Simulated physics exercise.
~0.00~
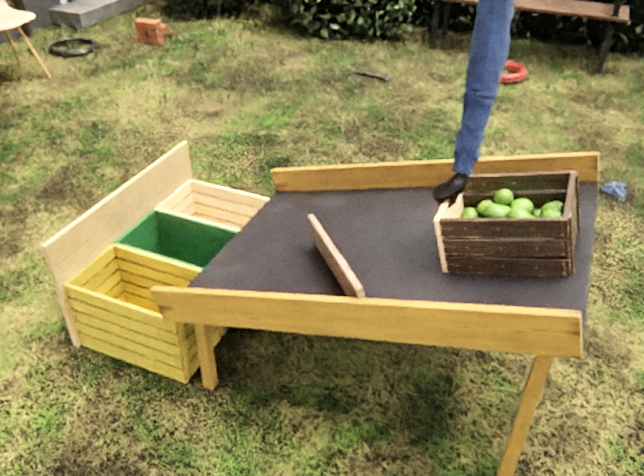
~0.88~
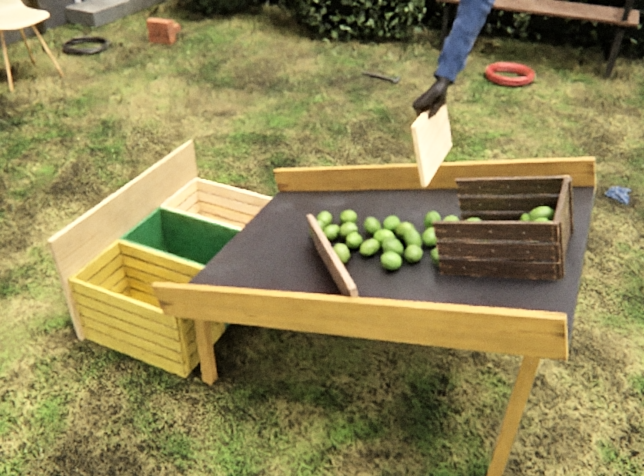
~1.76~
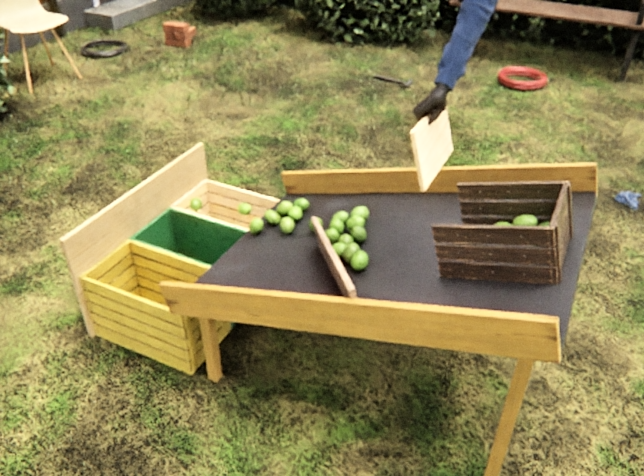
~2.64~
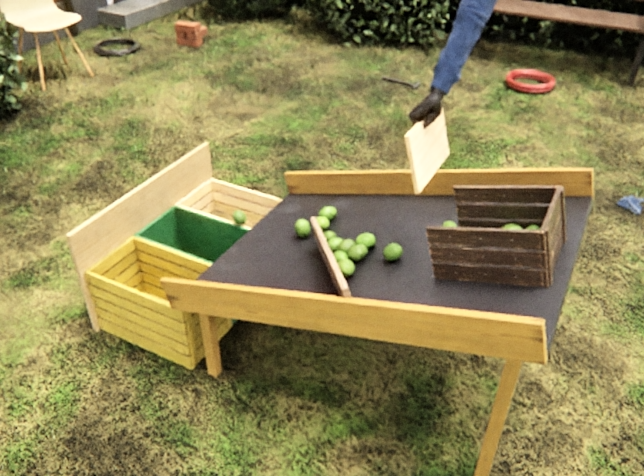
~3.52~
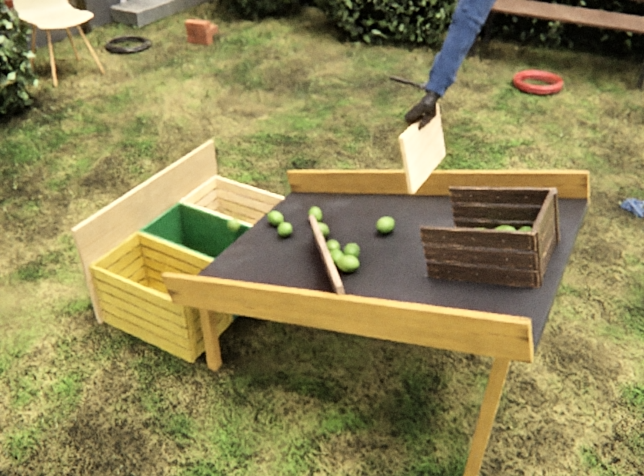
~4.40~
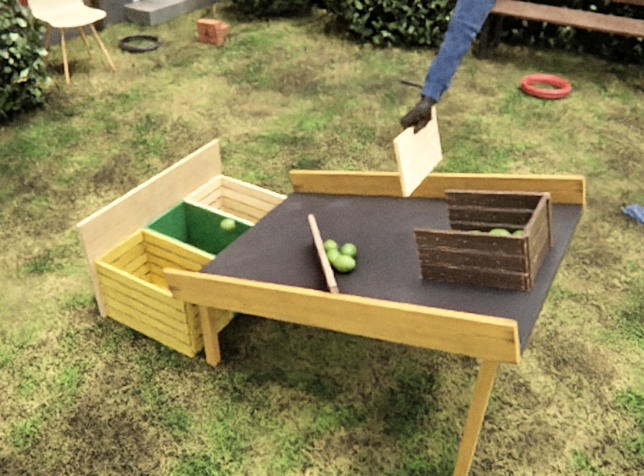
Green limes rolling left down a dark sloping table as a gloved hand lifts the gate, some dropping into bins, a few resting against an angled board.
